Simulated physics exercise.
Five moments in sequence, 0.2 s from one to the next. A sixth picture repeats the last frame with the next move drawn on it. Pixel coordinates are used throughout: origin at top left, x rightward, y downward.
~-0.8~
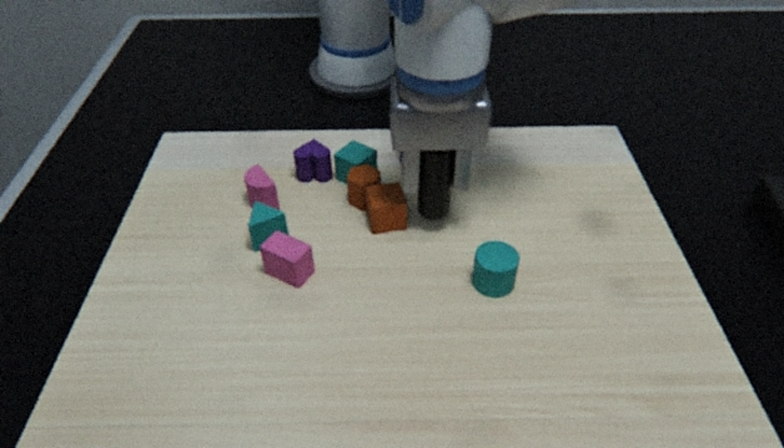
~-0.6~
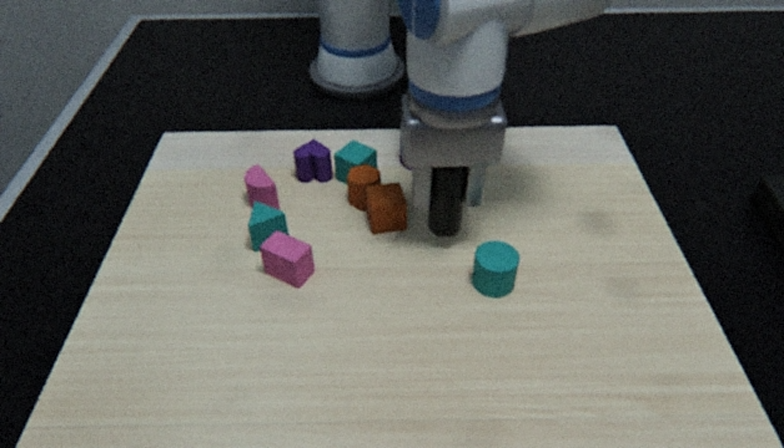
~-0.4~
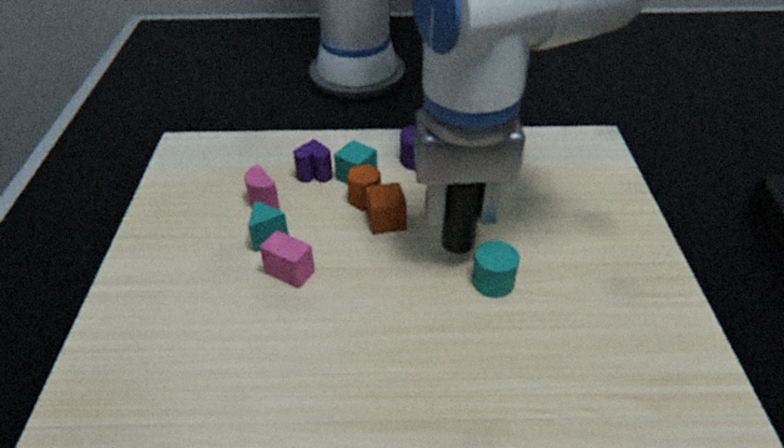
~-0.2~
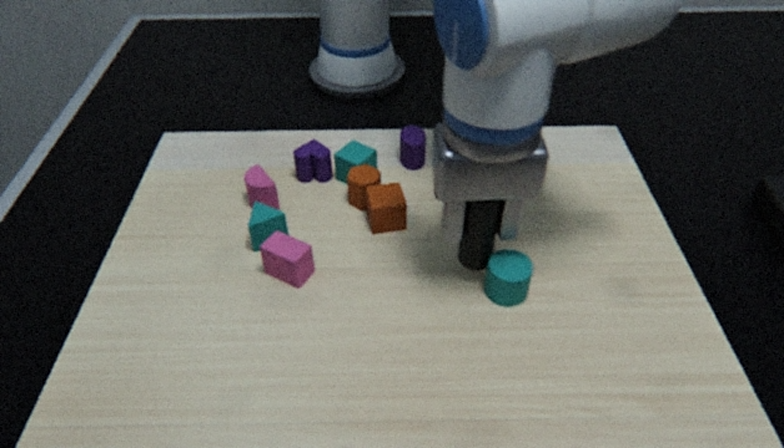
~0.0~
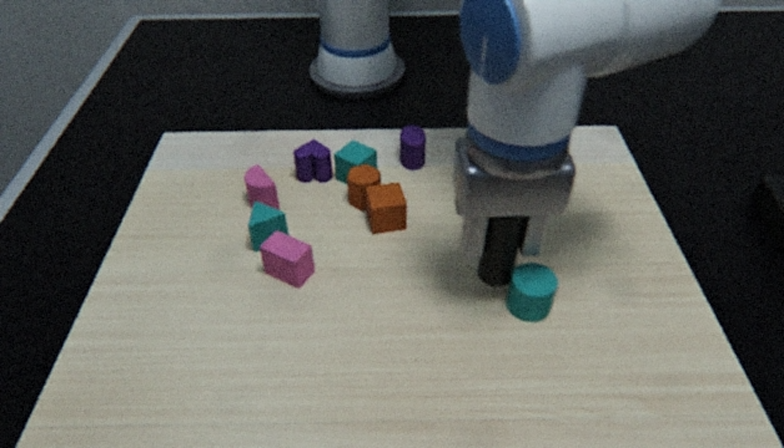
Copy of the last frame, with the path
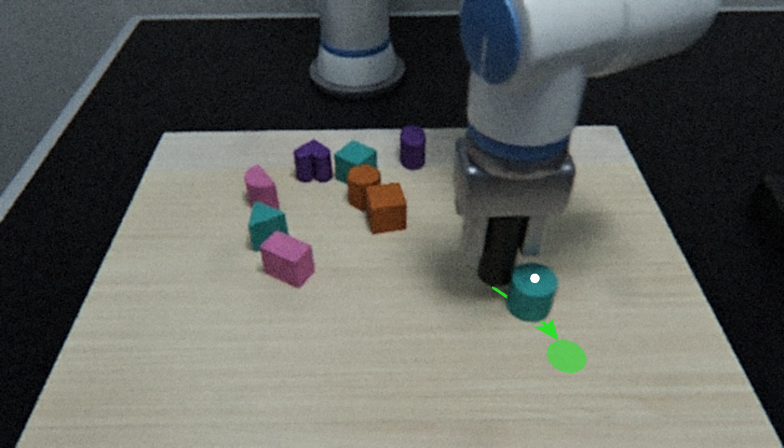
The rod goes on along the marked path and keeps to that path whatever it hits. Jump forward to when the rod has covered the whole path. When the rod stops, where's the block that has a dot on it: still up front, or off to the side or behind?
It will get left beside or behind the rod.
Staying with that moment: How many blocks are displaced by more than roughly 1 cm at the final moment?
Blocks that move over 1 cm: One.
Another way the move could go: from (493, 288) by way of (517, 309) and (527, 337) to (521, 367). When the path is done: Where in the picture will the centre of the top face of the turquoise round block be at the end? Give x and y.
I'd say the turquoise round block ends with its top centre at (577, 303).
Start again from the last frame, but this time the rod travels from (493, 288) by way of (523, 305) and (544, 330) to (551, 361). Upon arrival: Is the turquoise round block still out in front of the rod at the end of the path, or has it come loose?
The rod should slip past it.
The line goes from (493, 288) via (521, 306) and (548, 327), ending at (566, 356); the dot is on the turquoise round block.
On the path given first. One third of the way, rod (524, 293); turquoise round block (568, 295).
Two thirds of the way, rod (552, 314); turquoise round block (601, 309).
At the end, rod (571, 343); turquoise round block (614, 317).
